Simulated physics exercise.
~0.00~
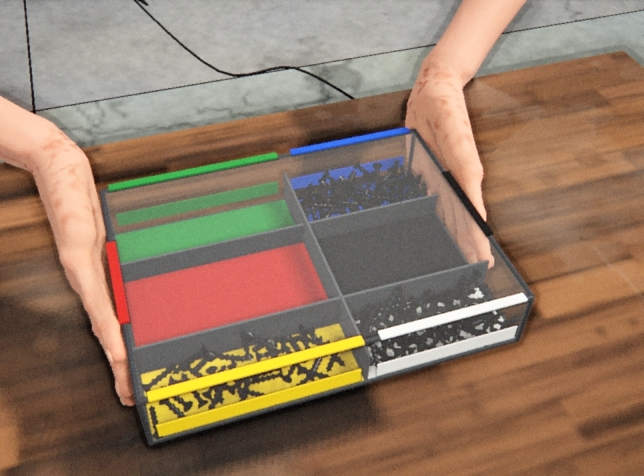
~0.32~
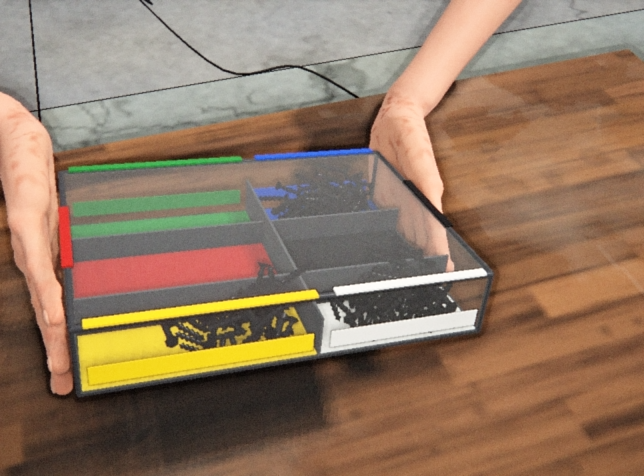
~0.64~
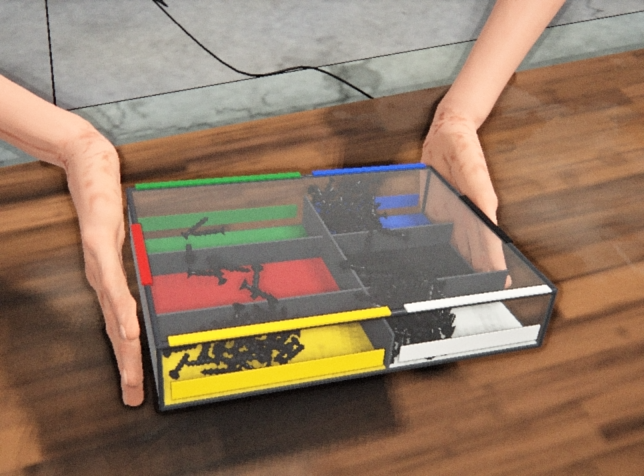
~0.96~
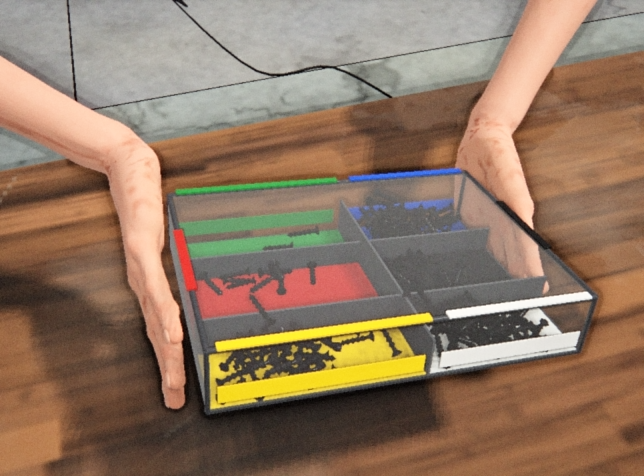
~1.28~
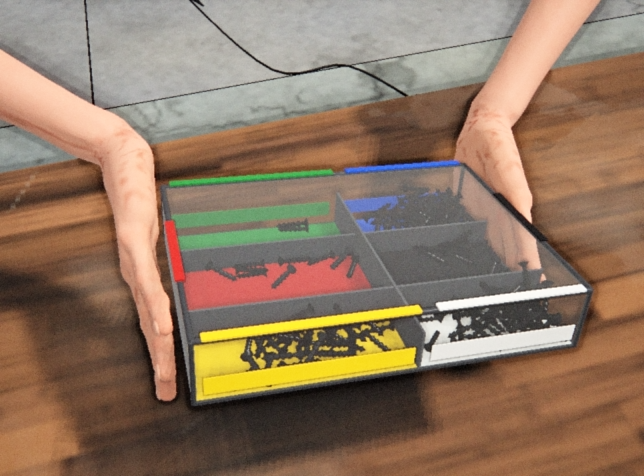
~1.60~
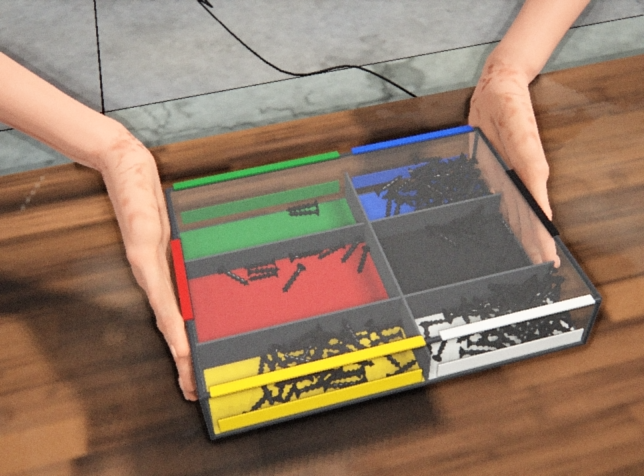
On a wooden table before a grey stone wall, seen from above and in front, two hands hold a clear-lidded box with six compartments. Green and blue lie at the back, red and black in the middle, yellow and white in front, with small black screws inside. The hands tip the box and shift it left, then right, and the screws slide and scatter, some reaching the red section. It drifts farther right, still tilted, as a few screws show in green. Finally the box comes back level, with screws gathered mostly in blue, yellow and white.
